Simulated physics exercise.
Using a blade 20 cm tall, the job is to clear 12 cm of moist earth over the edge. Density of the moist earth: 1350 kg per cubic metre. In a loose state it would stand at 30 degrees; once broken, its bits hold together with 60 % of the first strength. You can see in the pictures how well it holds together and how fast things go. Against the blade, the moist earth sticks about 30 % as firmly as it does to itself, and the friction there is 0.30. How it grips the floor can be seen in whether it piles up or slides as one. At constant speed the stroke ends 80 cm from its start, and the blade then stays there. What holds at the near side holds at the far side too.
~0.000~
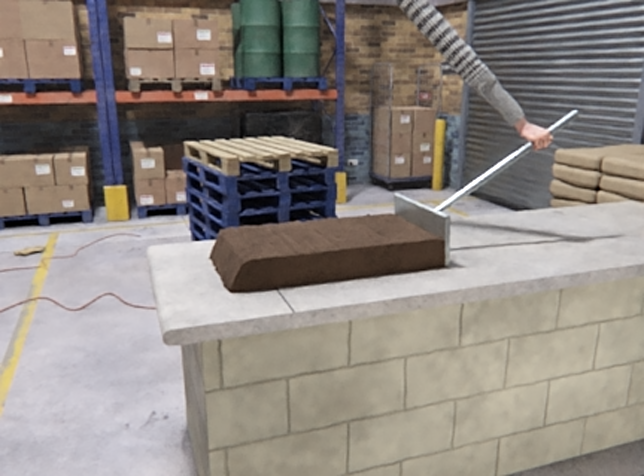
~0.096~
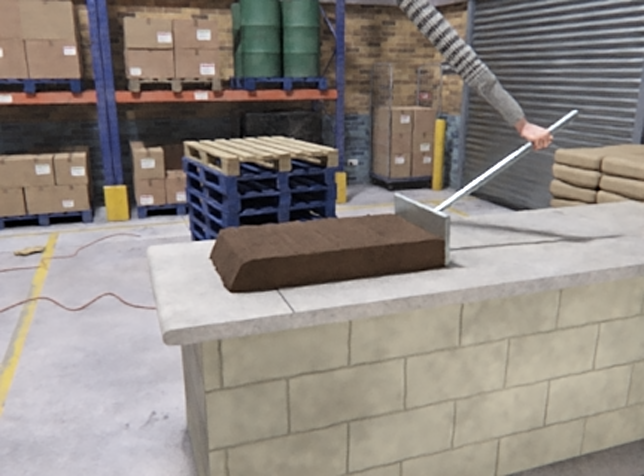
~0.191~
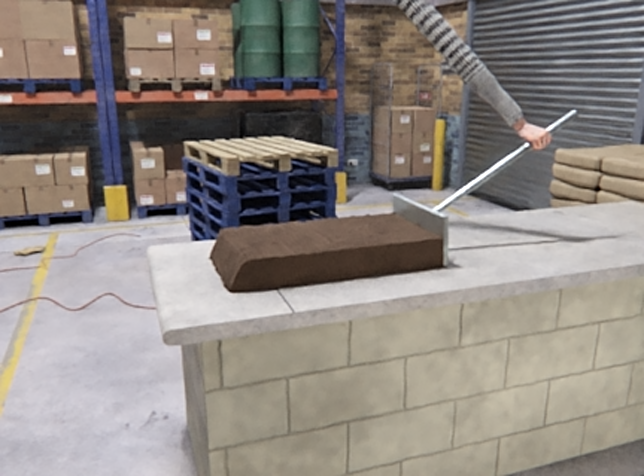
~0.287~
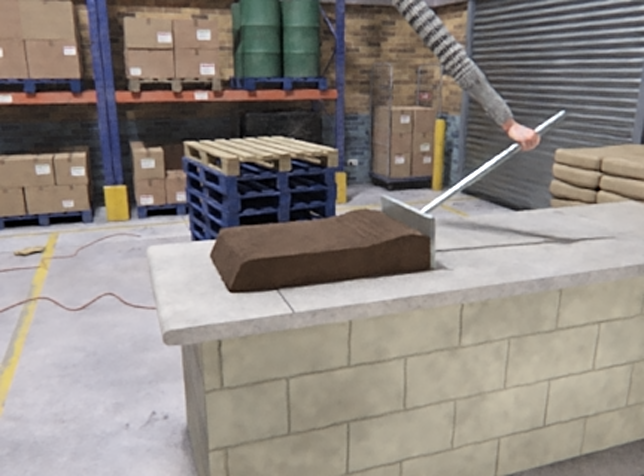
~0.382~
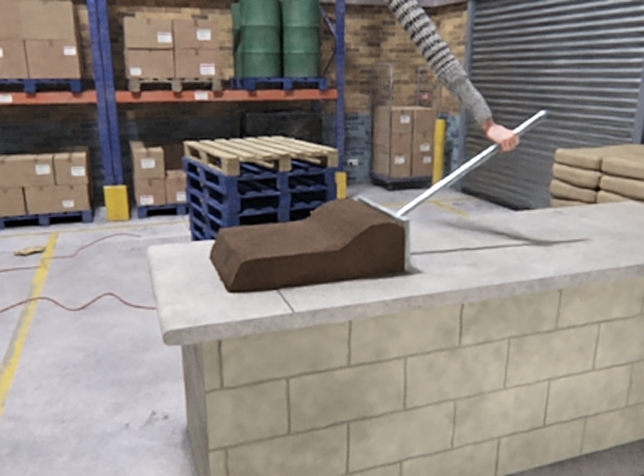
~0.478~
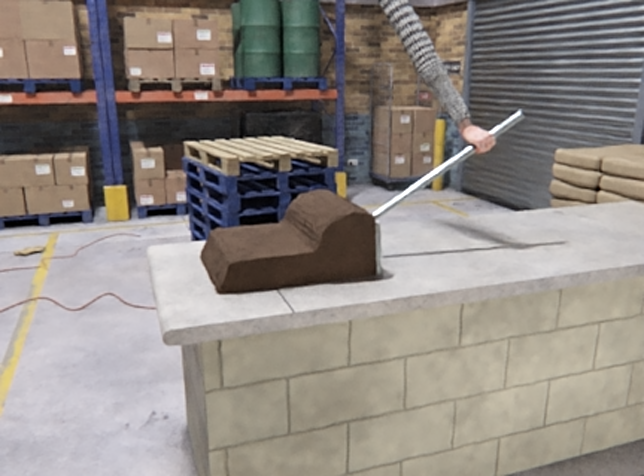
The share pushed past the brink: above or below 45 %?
That share is short of the 45 % mark.
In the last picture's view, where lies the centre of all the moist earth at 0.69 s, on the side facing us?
Look near (248, 266) in the final picture.
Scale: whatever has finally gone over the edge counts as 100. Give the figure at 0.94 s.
It is about 30 %.
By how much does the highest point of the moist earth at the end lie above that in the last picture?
About 0 cm.
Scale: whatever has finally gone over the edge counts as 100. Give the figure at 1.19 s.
Some 100 per cent.
By 0.69 s, 0 % has gone over the edge.
By 0.94 s, 8 % has gone over the edge.
By 1.19 s, 29 % has gone over the edge.
By 1.45 s, 29 % has gone over the edge.
By 1.94 s, at the end, 29 % has gone over the edge.
